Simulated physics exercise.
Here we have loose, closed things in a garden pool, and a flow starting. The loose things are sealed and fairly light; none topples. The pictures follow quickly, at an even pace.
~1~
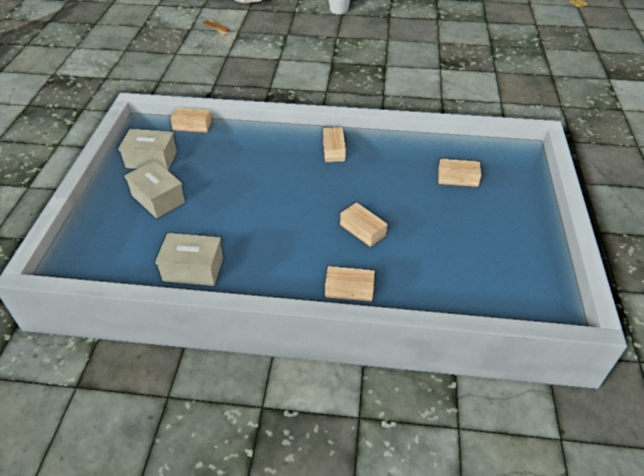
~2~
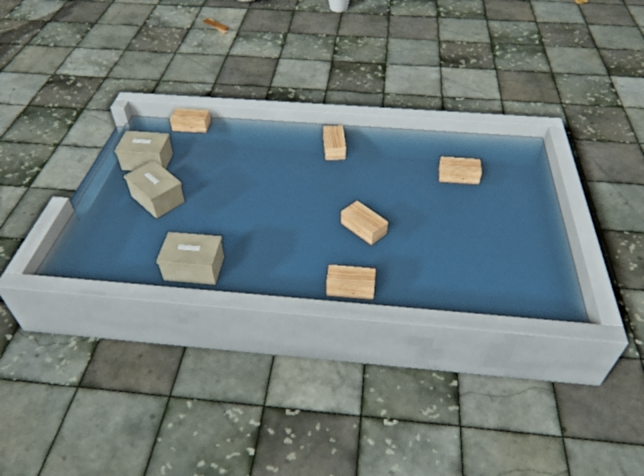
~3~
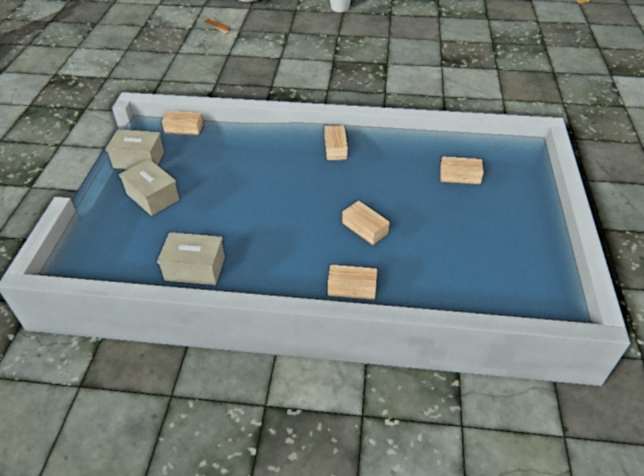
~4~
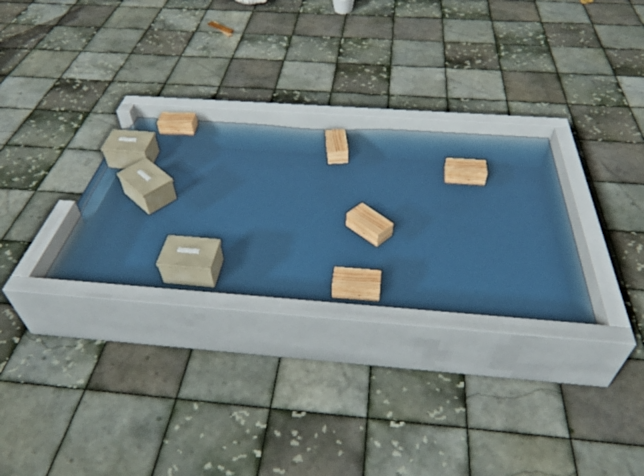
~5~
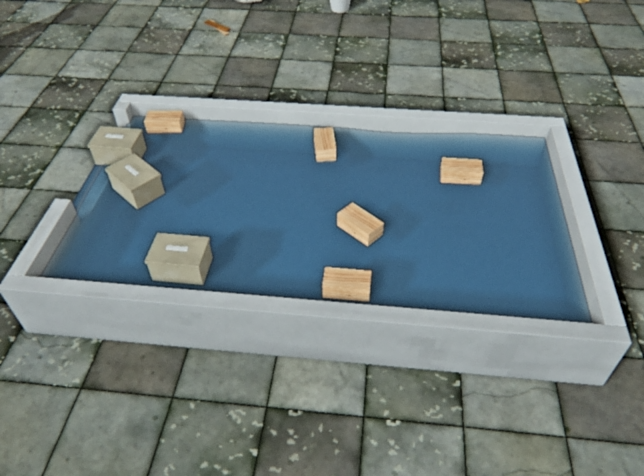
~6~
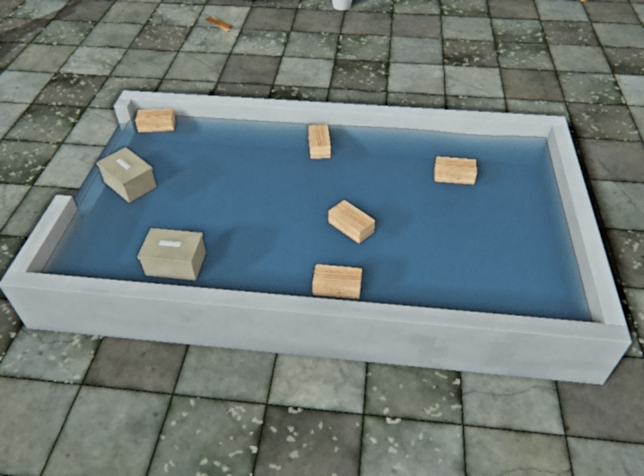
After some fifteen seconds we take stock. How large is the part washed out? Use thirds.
It is from one to two thirds.
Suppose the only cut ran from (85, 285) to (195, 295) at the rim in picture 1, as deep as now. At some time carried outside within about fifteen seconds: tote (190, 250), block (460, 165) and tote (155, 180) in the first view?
As listed: Carried outside, kept in, through.
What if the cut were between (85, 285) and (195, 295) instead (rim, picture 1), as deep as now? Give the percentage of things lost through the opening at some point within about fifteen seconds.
Near 20 in a hundred.
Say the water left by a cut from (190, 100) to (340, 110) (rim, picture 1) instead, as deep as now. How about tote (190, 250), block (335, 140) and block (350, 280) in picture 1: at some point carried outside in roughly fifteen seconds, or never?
In that order: Inside, gone, no.
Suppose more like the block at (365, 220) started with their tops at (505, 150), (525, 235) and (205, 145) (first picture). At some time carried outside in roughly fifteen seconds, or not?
As listed: Inside, inside, washed out.
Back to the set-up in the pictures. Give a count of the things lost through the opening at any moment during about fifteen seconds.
3 of them.
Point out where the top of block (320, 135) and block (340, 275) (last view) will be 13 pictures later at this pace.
Around (258, 134) and (283, 274).
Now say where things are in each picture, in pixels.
The first frame shows a block at (190, 115), afloat; a tote at (153, 179) floats; 0 of 8 have shifted.
The second frame shows a block at (190, 115), afloat; a tote at (152, 179), afloat; 0 of 8 have shifted.
The third frame shows a block at (182, 117), afloat, close to its start; a tote at (147, 177), afloat, close to its start; 3 of 8 have shifted.
The fourth frame shows a block at (176, 118) floats, close to its start; a tote at (145, 176) floats, close to its start; 4 of 8 have shifted.
The fifth frame shows a block at (163, 116), afloat, close to its start; a tote at (132, 171), afloat, close to its start; 5 of 8 have shifted.
The sixth frame shows a block at (154, 115), afloat, a stride from its start; a tote at (124, 165) floats, a stride from its start; 8 of 8 have shifted.
A moment on, 2 of 8 are out; 6 afloat.
Next, 3 of 8 are out; 5 afloat.
Later, 3 of 8 are out; 5 afloat.
In the end, 3 of 8 are out; 5 afloat.
